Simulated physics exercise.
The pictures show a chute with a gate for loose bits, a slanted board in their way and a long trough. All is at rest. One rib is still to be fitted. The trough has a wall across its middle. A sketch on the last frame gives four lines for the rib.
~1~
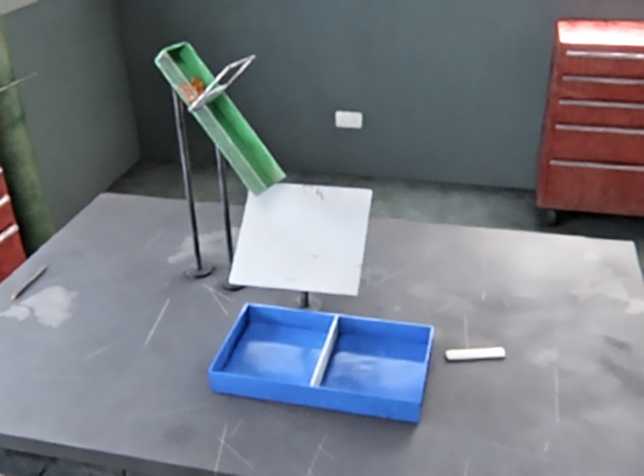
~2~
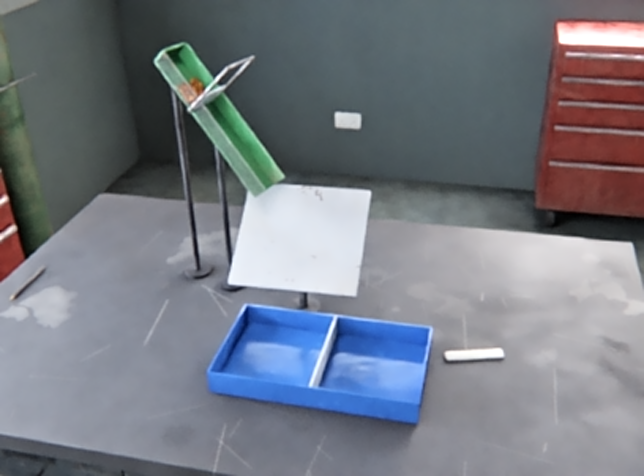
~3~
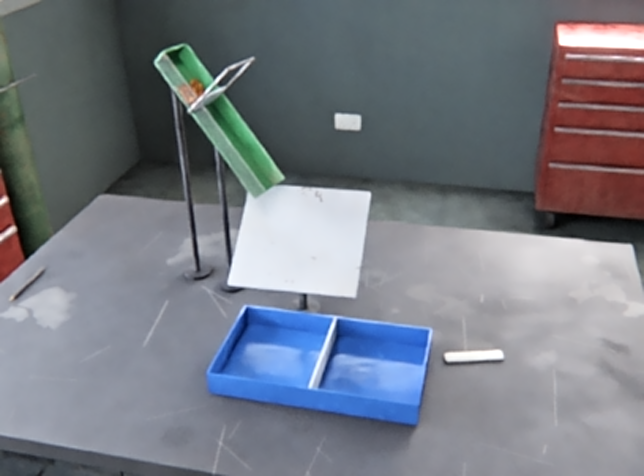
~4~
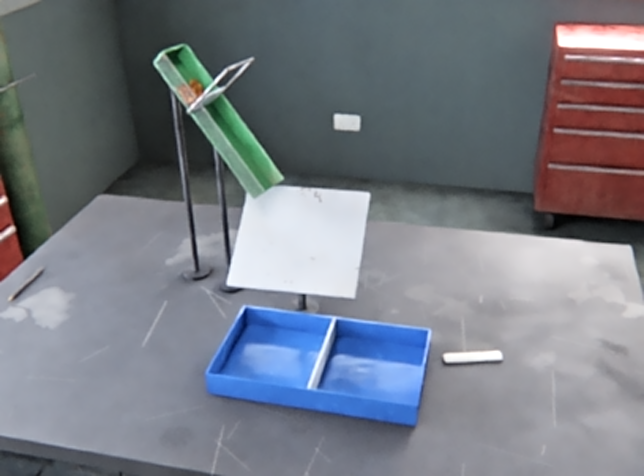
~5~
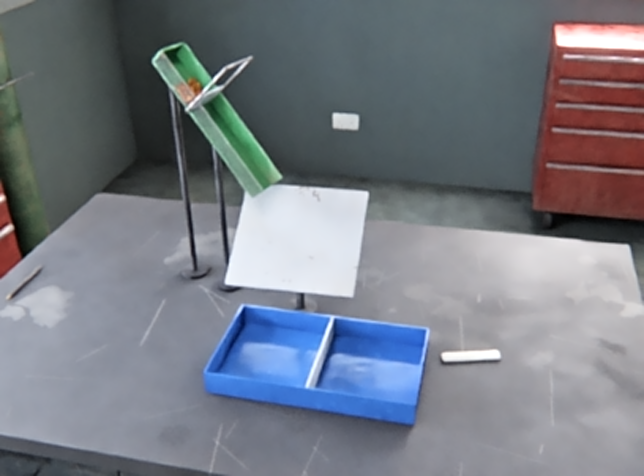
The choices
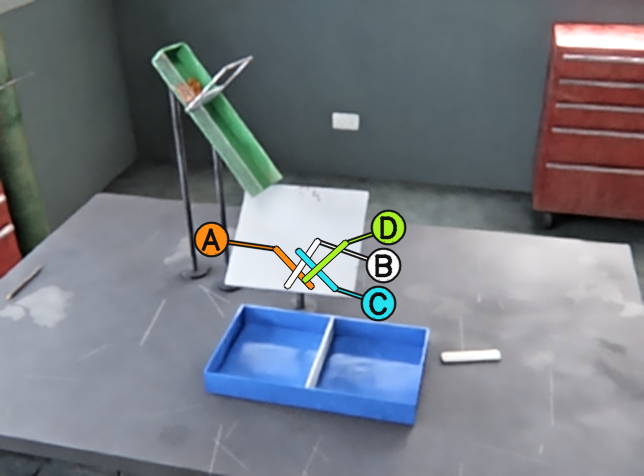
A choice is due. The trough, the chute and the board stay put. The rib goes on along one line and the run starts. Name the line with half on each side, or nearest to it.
C works best here.
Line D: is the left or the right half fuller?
Left.
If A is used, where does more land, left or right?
Right.
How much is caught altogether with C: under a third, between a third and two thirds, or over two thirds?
It is over two thirds.
On the marked copy, line A from (276, 249) to (310, 286); line B from (317, 241) to (287, 285); line C from (298, 251) to (334, 288); line D from (345, 243) to (305, 280).
Choosing A, of what is caught, only a few in the left half, all but a few in the right.
Choosing B, of what is caught, all but a few in the left half, a small share in the right.
Choosing C, of what is caught, close to half in the left half, close to half in the right.
Choosing D, of what is caught, all but a few in the left half, a small share in the right.
